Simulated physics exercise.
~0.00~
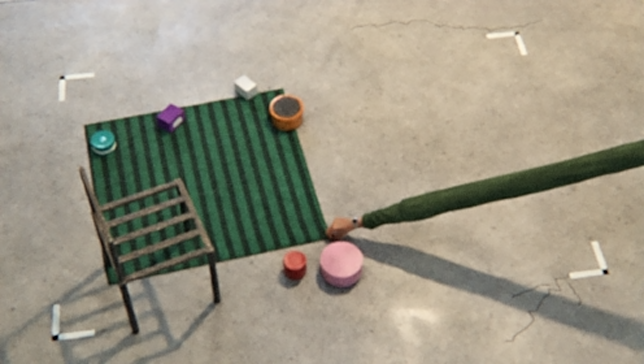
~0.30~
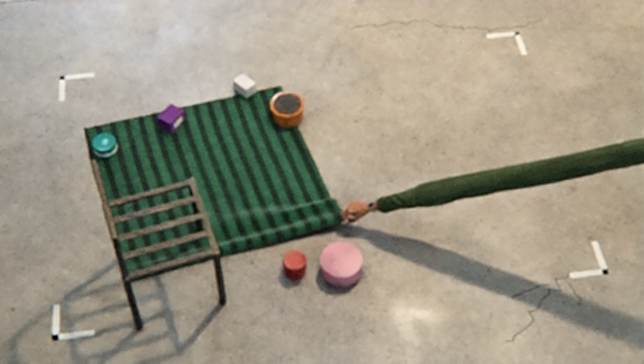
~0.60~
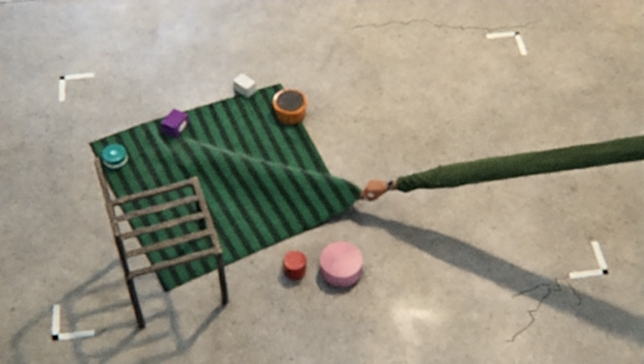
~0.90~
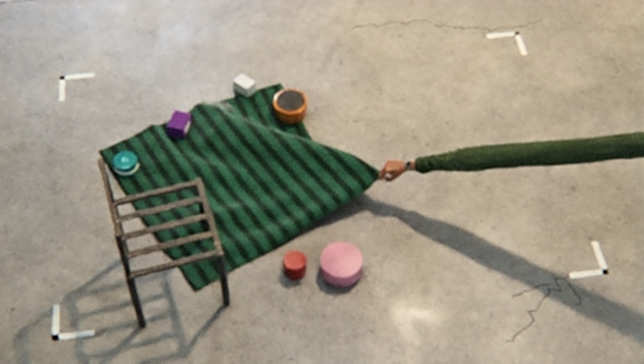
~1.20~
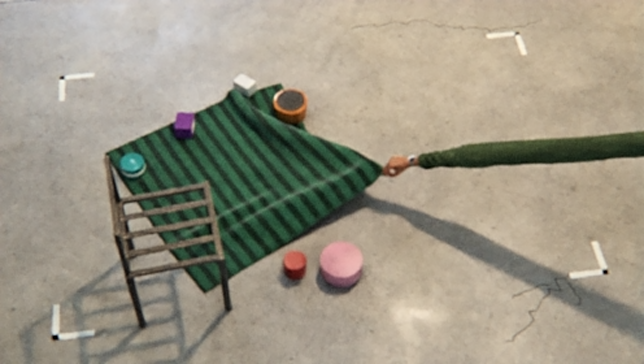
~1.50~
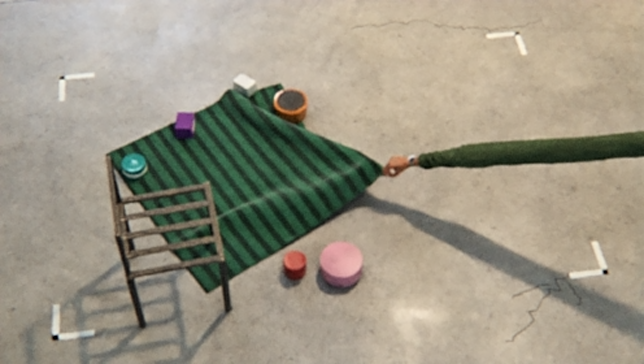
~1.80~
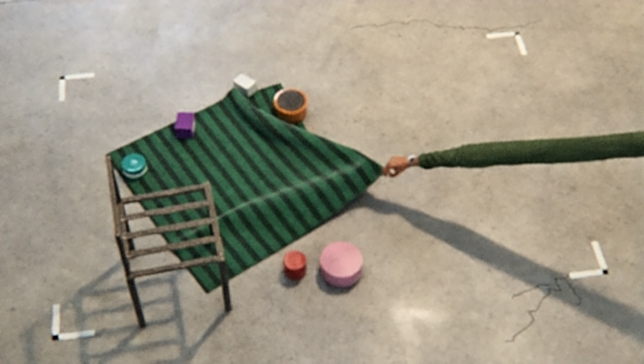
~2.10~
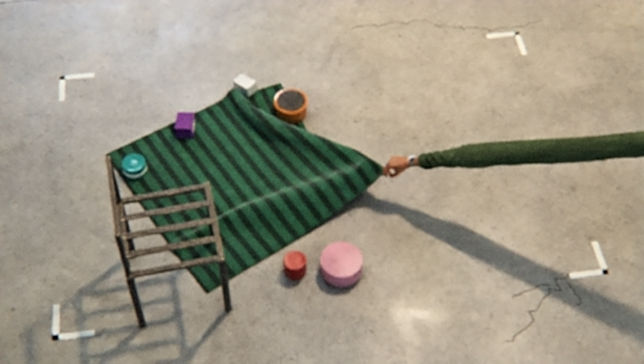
At first, a green striped play mat lies flat on a concrete floor, with a black chair, a teal pot, a purple box, a white crate and an orange pot on or touching it, while a hand in a green sleeve holds its lower right corner. The hand pulls that corner to the right and upward, and the chair shifts slightly. As the mat skews and wrinkles, the teal pot and purple box ride a short way right and down. Then the pulling stops. The mat rests creased and stretched toward the hand, the white crate barely shifted, the red and pink tubs untouched.
